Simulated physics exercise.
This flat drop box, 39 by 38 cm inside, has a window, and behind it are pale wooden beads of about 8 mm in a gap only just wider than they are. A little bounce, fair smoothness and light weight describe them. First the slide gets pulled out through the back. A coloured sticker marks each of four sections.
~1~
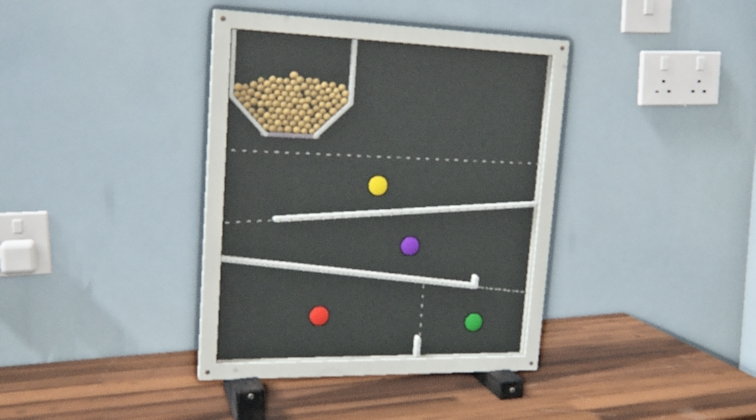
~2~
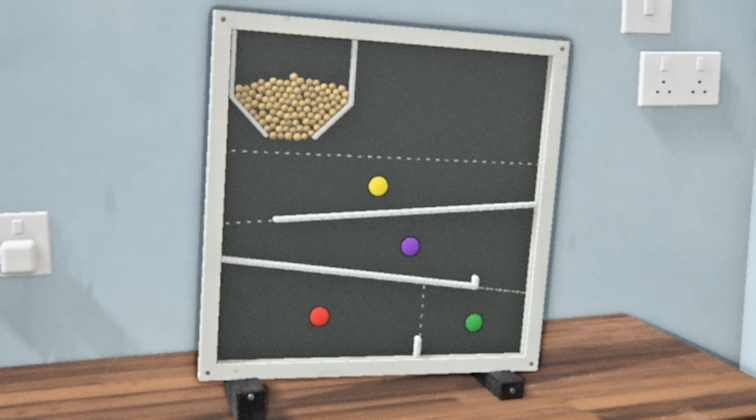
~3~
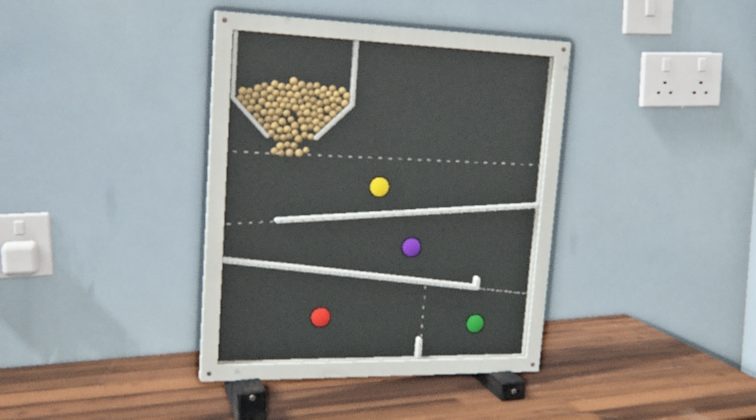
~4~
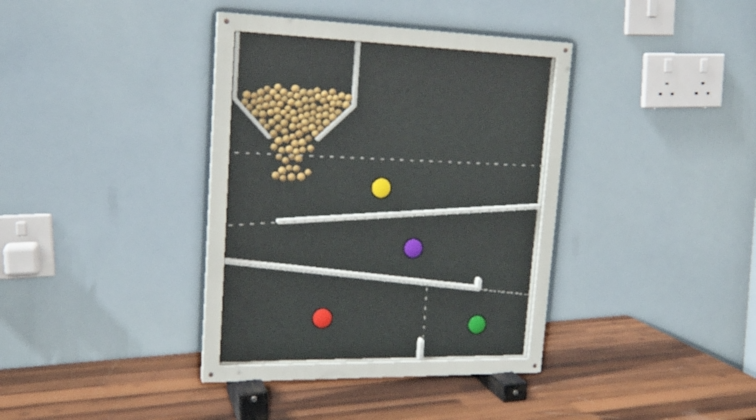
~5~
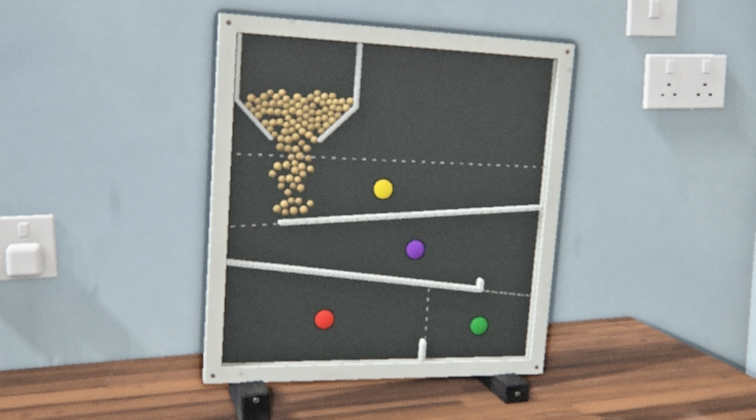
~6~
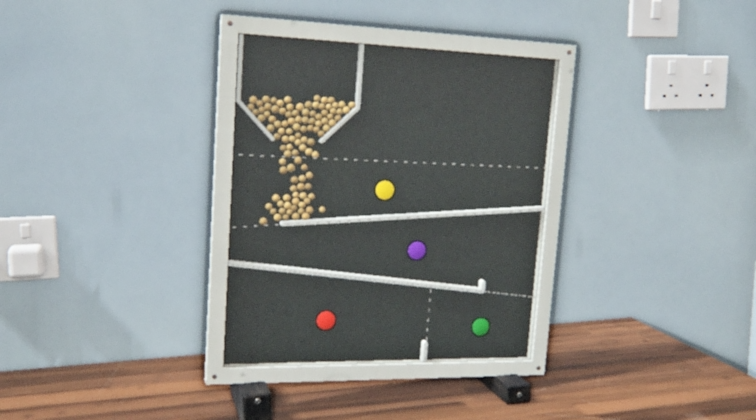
The footage shows a slightly tilted, dark-backed box with pale beads in a funnel at its upper left. The funnel's bottom opens, and beads pour down onto the left end of a sloping white bar, while four coloured dots stay in place.
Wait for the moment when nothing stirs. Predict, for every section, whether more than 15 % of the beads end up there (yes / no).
Red section: No. Purple section: Yes. Green section: No. Yellow section: Yes.
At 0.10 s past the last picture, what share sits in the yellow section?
Around 55 percent of the load.
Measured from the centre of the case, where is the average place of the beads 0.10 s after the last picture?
It sits around 12 cm to the left and around 3 cm up.
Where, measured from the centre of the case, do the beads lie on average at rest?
The middle sits around 6 cm left of it and 4 cm below it.
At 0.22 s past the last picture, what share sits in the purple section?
Around 35 percent.
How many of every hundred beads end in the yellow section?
It comes to around 40 per cent of the load.
Then, 0.10 s later than the last picture, the beads' middle is 12 cm left of and 3 cm above the centre; purple 15 %, yellow 55 %.
Then, 0.22 s later than the last picture, the beads' middle is 12 cm left of and level with the centre; purple 35 %, yellow 60 %.
Then, 0.45 s later than the last picture, the beads' middle is 10 cm left of and 2 cm below the centre; purple 55 %, yellow 45 %.
At rest 1.5 s after the last picture, red 0 %, purple 60 %, green 0 %, yellow 40 %.
